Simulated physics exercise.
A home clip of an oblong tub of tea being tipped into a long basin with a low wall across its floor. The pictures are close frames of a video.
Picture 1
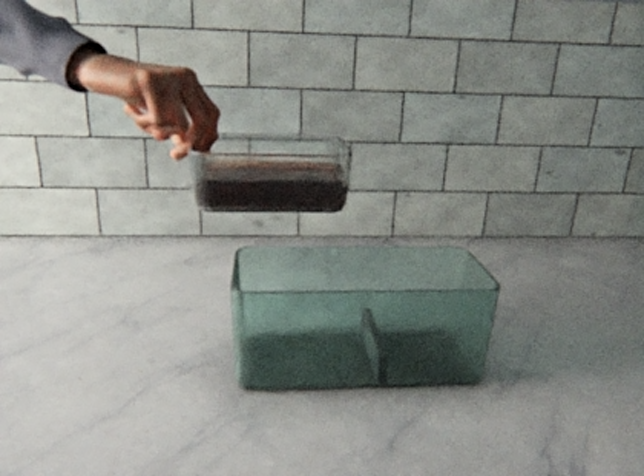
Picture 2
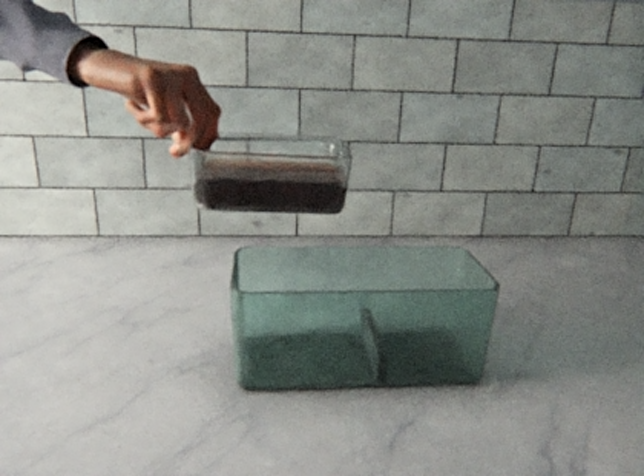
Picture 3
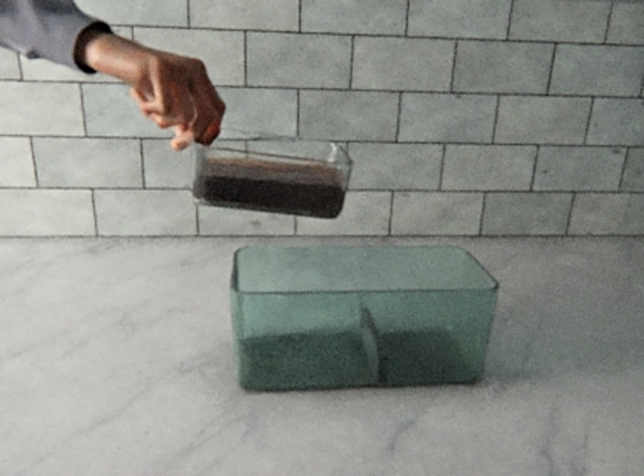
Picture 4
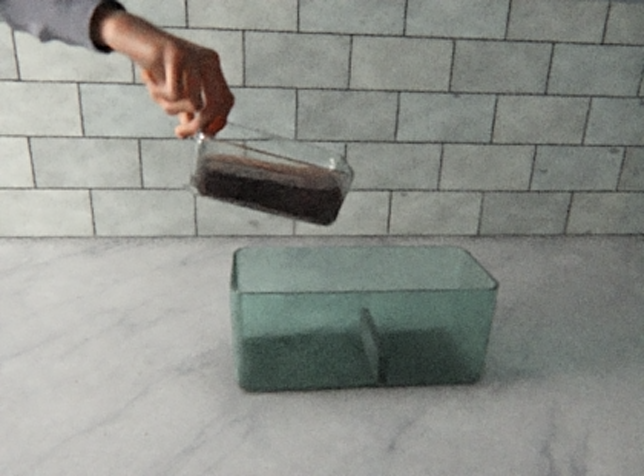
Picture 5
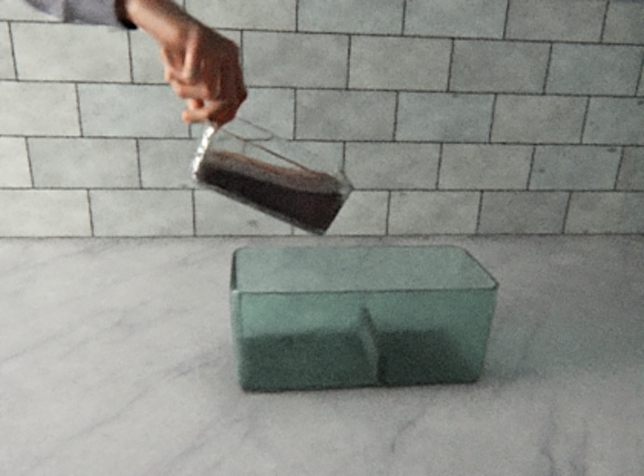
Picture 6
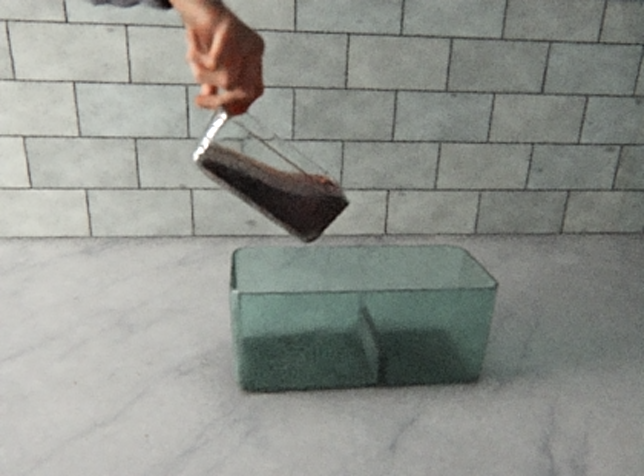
At the start, a hand at the left holds a clear oblong tub of dark tea nearly level above a long greenish basin with a low wall across its floor. The hand then rises and moves right, tilting the tub steadily down to the right, while the basin stays still.
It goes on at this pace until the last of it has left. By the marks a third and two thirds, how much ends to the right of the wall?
It comes to not even a third.
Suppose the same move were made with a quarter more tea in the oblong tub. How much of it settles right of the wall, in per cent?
It comes to 30 per cent or so.
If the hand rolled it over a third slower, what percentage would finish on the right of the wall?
Near 35 %.
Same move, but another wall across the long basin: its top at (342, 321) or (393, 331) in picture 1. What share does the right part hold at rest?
First some 75, then 15 per cent.
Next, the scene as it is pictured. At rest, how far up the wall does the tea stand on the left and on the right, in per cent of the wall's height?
Some 50 per cent left and 20 right.
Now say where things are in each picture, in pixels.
Tilt 0°; pouring edge (345, 147); surface from (201, 170) to (340, 172); the long basin's rim runs from (234, 269) to (483, 268); the wall's top is at (374, 331), in the first frame.
Tilt 2°; pouring edge (345, 149); surface from (200, 169) to (339, 173), in the second frame.
Tilt 6°; pouring edge (346, 155); surface from (200, 167) to (338, 175), in the third frame.
Tilt 14°; pouring edge (347, 166); surface from (198, 162) to (338, 179), in the fourth frame.
Tilt 24°; pouring edge (345, 179); surface from (196, 156) to (339, 183), in the fifth frame.
Tilt 36°; pouring edge (341, 193); surface from (198, 148) to (338, 186), in the sixth frame.
A moment on, the oblong tub is tipped on its side and 10 per cent is still to pour, 53 is left of the wall and 5 right of it.
Next, the oblong tub is tipped right over and 2 per cent is still to pour, 75 is left of the wall and 18 right of it.
Then the oblong tub is tipped right over and 0 per cent is still to pour, 73 is left of the wall and 20 right of it.
Later the oblong tub is tipped right over and 0 per cent is still to pour, 74 is left of the wall and 21 right of it.
Finally, 74 per cent lies left of the wall, 21 right of it and 5 outside.
